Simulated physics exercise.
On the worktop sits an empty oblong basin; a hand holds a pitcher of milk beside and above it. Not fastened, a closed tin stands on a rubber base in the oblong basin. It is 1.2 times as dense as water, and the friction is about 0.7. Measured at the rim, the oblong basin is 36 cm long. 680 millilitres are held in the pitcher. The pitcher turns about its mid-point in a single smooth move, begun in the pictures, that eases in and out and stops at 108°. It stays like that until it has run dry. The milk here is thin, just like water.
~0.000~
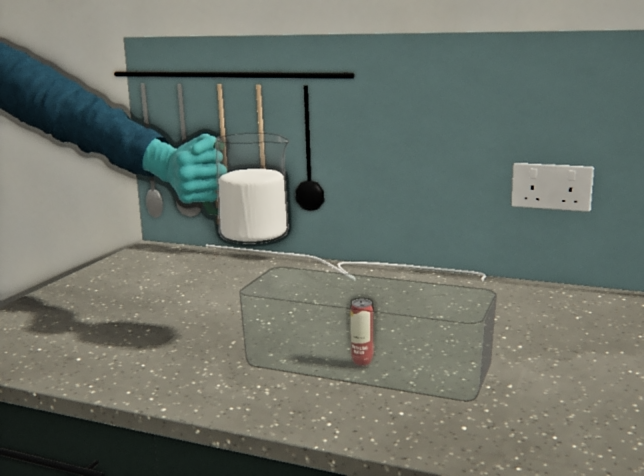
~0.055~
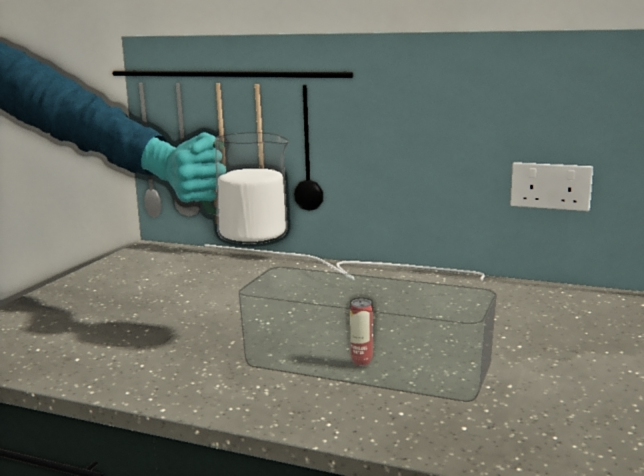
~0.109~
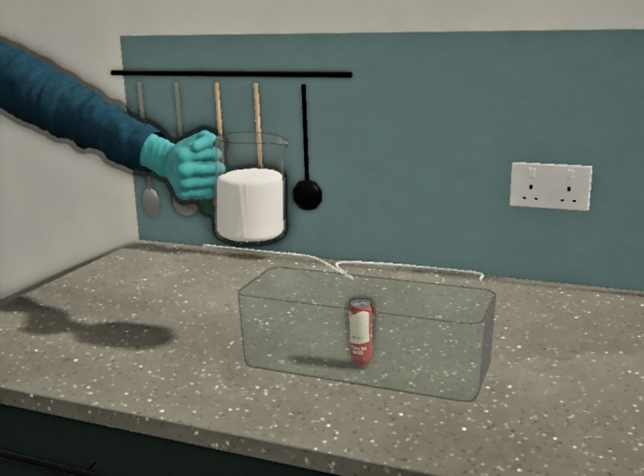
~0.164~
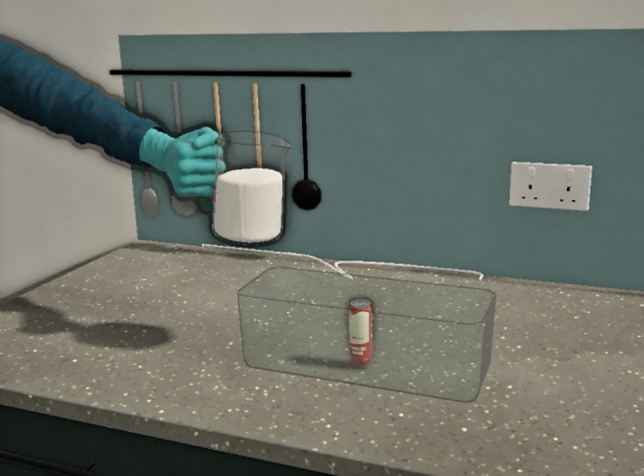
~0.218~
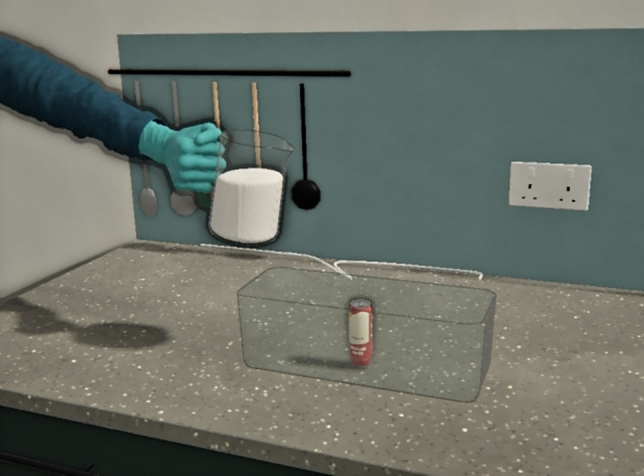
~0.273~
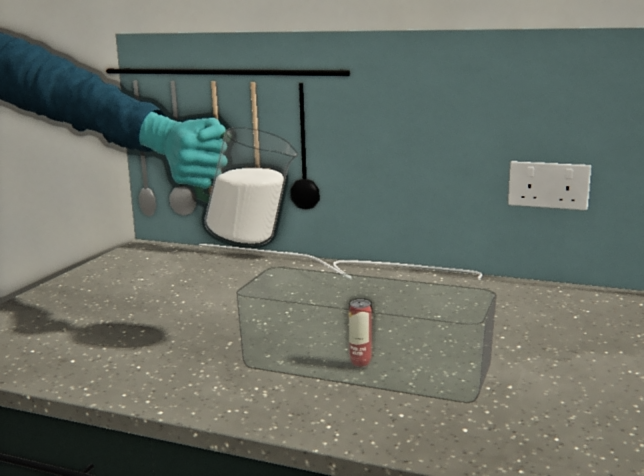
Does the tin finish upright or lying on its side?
It finishes lying on its side.
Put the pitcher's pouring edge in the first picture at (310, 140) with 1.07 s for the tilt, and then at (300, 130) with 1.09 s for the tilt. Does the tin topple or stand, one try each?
First it stays on its base; then it tips over.
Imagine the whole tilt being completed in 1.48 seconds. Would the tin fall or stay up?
Well, the tin simply tips.
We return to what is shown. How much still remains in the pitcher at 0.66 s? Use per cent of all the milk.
At that time about 96 in a hundred parts are still held.
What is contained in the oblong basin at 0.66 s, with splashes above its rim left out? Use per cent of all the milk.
I'd estimate some 0 percent of the liquid.
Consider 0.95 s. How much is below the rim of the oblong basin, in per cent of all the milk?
Value: Approx. 32 %.
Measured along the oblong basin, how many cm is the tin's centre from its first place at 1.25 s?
Around 8 cm.
By 0.66 s the tilt is 74° and 95 per cent is still to pour; the tin stands where it began.
By 0.95 s the tilt is 105° and 43 per cent is still to pour; the tin stands 1 cm from where it began.
By 1.25 s the tilt is 108° and 6 per cent is still to pour; the tin leans 47°.
By 1.57 s the tilt is 108° and 0 per cent is still to pour; the tin lies on its side.
At rest the tin lies on its side.
